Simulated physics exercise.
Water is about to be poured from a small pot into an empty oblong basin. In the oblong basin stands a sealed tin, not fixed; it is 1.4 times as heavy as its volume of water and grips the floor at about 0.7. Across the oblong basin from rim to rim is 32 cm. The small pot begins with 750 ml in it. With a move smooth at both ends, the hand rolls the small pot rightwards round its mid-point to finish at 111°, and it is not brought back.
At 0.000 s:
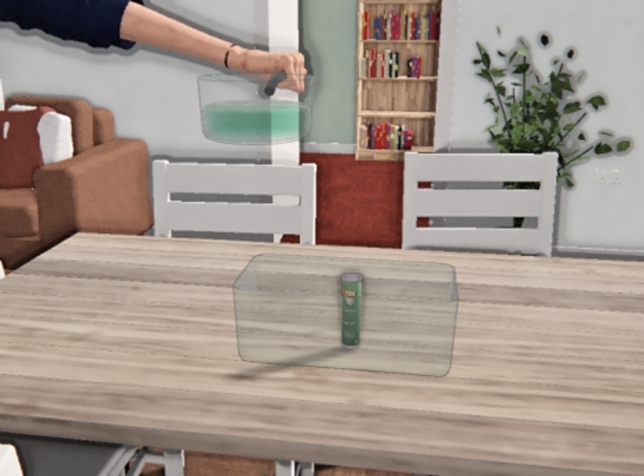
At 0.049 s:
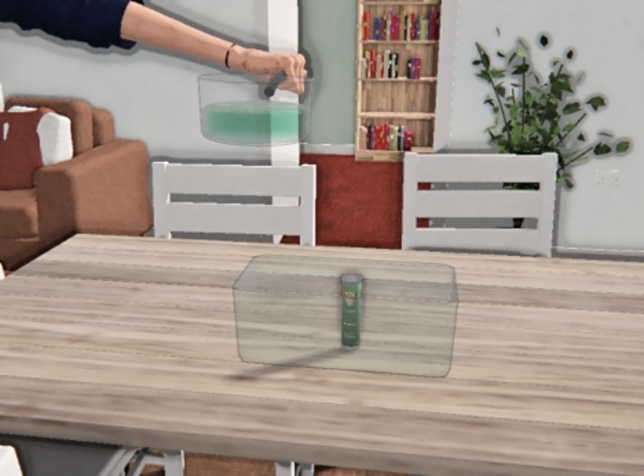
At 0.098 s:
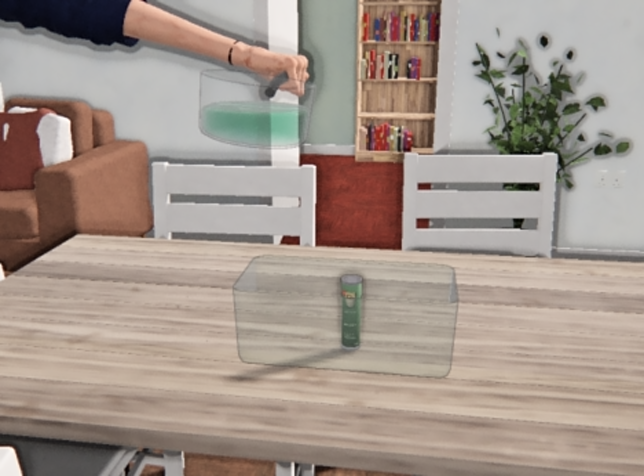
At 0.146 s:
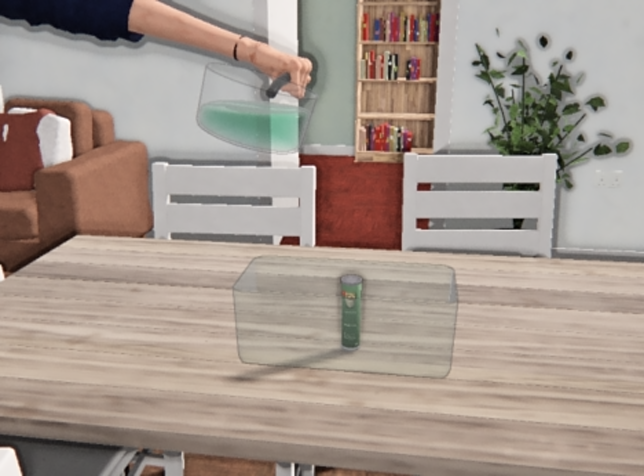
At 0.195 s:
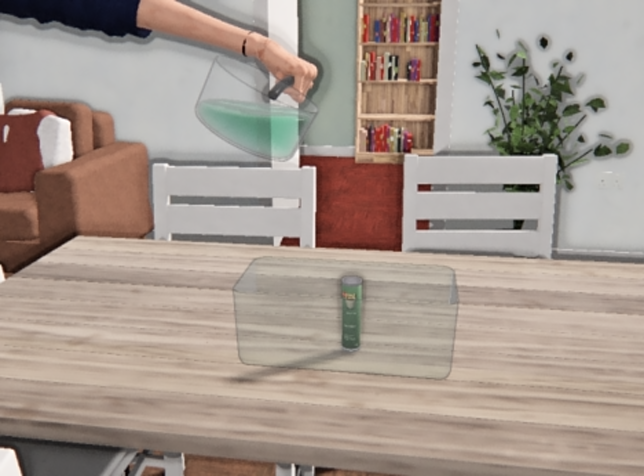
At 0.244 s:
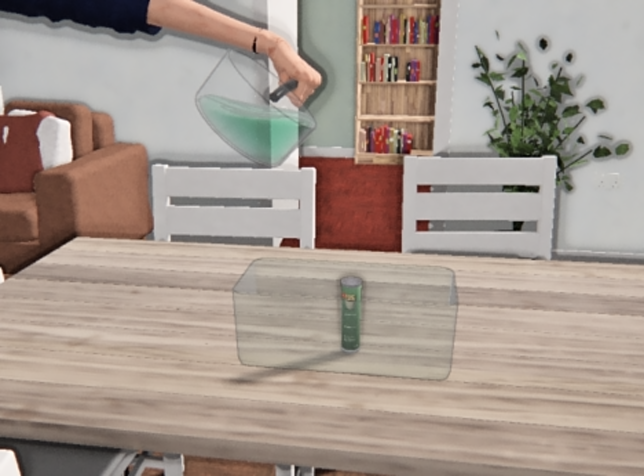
In a dining room, a hand held a clear pot of green liquid above a wooden table, where a small green tin stood in a clear basin, and gradually tilted the pot to the right.
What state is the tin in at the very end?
The tin is on its side.
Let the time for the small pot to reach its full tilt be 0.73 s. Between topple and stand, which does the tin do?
Holds steady.
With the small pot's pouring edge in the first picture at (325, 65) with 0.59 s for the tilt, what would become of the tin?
Then the tin remains standing.
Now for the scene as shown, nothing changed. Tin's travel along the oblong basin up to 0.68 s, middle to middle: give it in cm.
Close to 1 cm.
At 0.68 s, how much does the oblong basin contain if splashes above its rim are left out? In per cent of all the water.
Roughly 82 percent of it.
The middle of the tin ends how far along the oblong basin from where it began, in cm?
8.5 cm.
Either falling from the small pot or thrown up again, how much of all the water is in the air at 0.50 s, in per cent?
About 70 per cent.
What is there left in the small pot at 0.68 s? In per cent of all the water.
About 5 percent.
By 0.50 s the tilt is 105° and 22 per cent is still to pour; the tin stands where it began.
By 0.68 s the tilt is 111° and 5 per cent is still to pour; the tin stands 1 cm from where it began.
By 0.87 s the tilt is 111° and 0 per cent is still to pour; the tin leans 24°.
By 1.08 s the tilt is 111° and 0 per cent is still to pour; the tin lies on its side.
At rest the tin lies on its side.
